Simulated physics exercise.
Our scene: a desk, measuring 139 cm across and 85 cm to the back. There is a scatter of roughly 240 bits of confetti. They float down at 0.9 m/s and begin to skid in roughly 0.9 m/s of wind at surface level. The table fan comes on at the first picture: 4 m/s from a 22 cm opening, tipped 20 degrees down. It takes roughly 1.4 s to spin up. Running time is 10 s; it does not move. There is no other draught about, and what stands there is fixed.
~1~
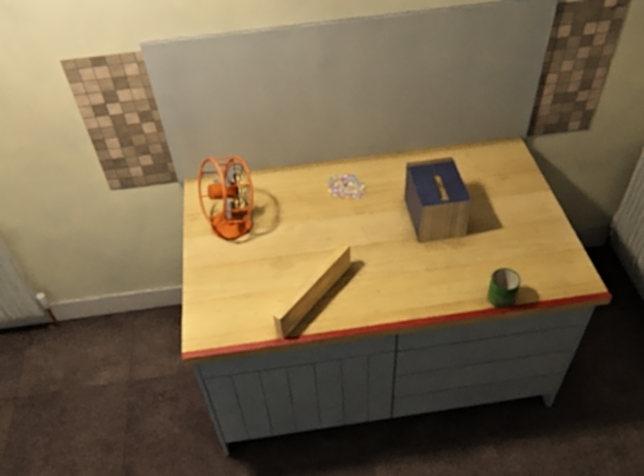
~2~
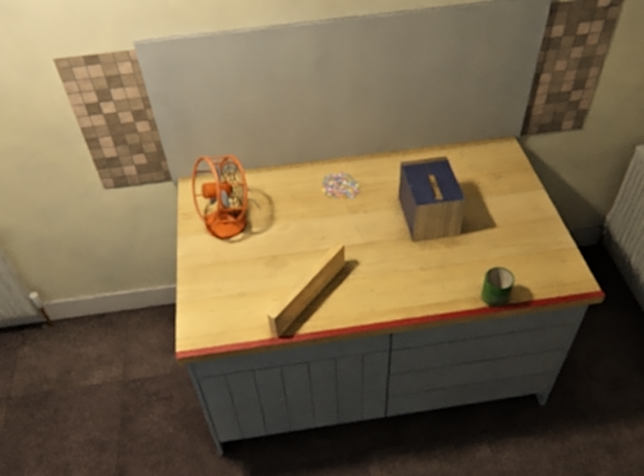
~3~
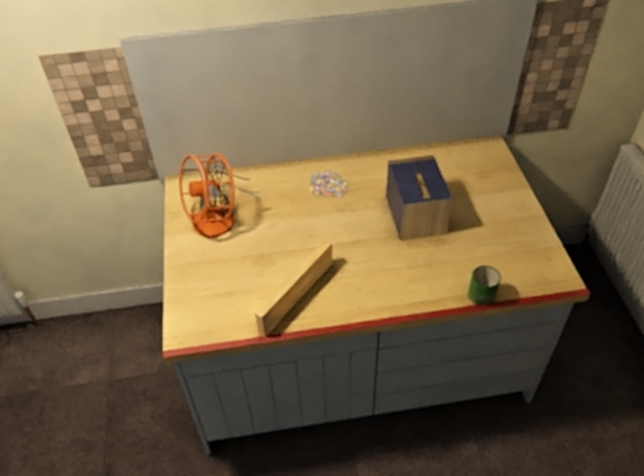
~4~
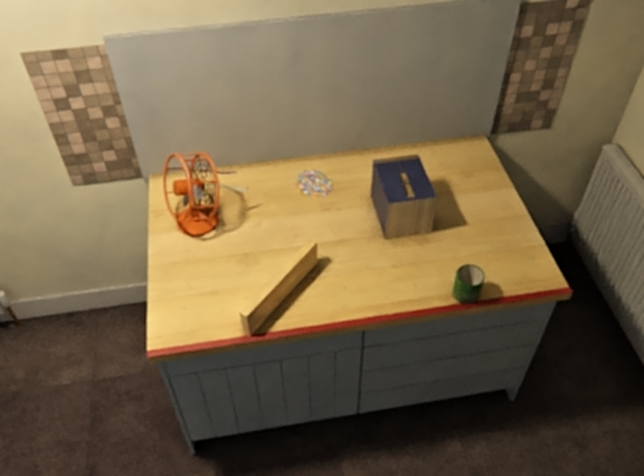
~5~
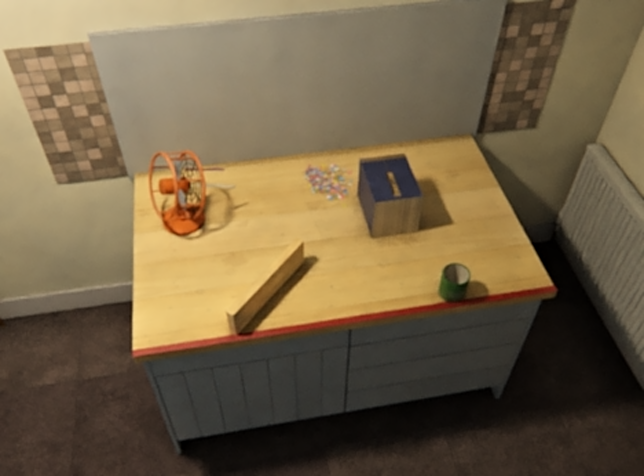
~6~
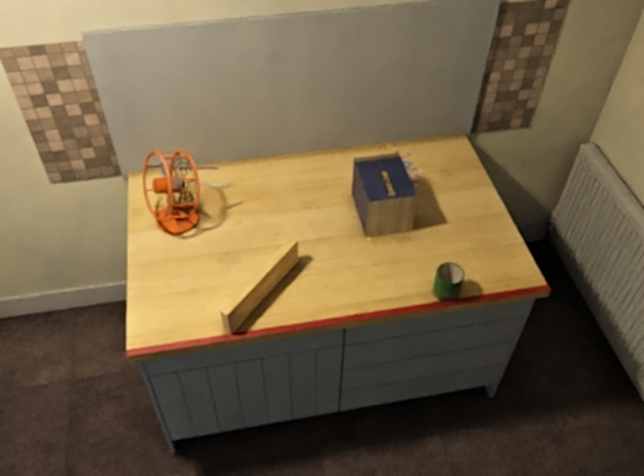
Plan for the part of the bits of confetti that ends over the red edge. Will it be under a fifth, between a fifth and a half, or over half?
The part past that edge will never reach a fifth.
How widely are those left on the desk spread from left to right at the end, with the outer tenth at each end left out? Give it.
20 centimetres or so.
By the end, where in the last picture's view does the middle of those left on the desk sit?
Around (484, 202).
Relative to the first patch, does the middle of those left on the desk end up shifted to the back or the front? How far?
Forward, some 25 cm.
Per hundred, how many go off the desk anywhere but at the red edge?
About 70 %.
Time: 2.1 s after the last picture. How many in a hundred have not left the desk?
Around 30 percent remain.
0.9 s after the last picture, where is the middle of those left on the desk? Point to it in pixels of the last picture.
(477, 204), roughly.
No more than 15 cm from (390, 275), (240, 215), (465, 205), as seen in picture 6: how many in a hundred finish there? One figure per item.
In order: About 1 %, then 0 %, then 25 %.
Then, 0.9 s after the last picture, 12 % are on the move or not yet settled, 0 % are over the red edge; the middle of those still in play is near (477, 204).
Then, 2.1 s after the last picture, 8 % are on the move or not yet settled, 3 % are over the red edge; the middle of those still in play is near (480, 202).
Then, 4.4 s after the last picture, 8 % are on the move or not yet settled, 3 % are over the red edge; the middle of those still in play is near (480, 202).
Then, 8.9 s after the last picture, at the end, 3 % are over the red edge; the middle of those still in play is near (484, 202).
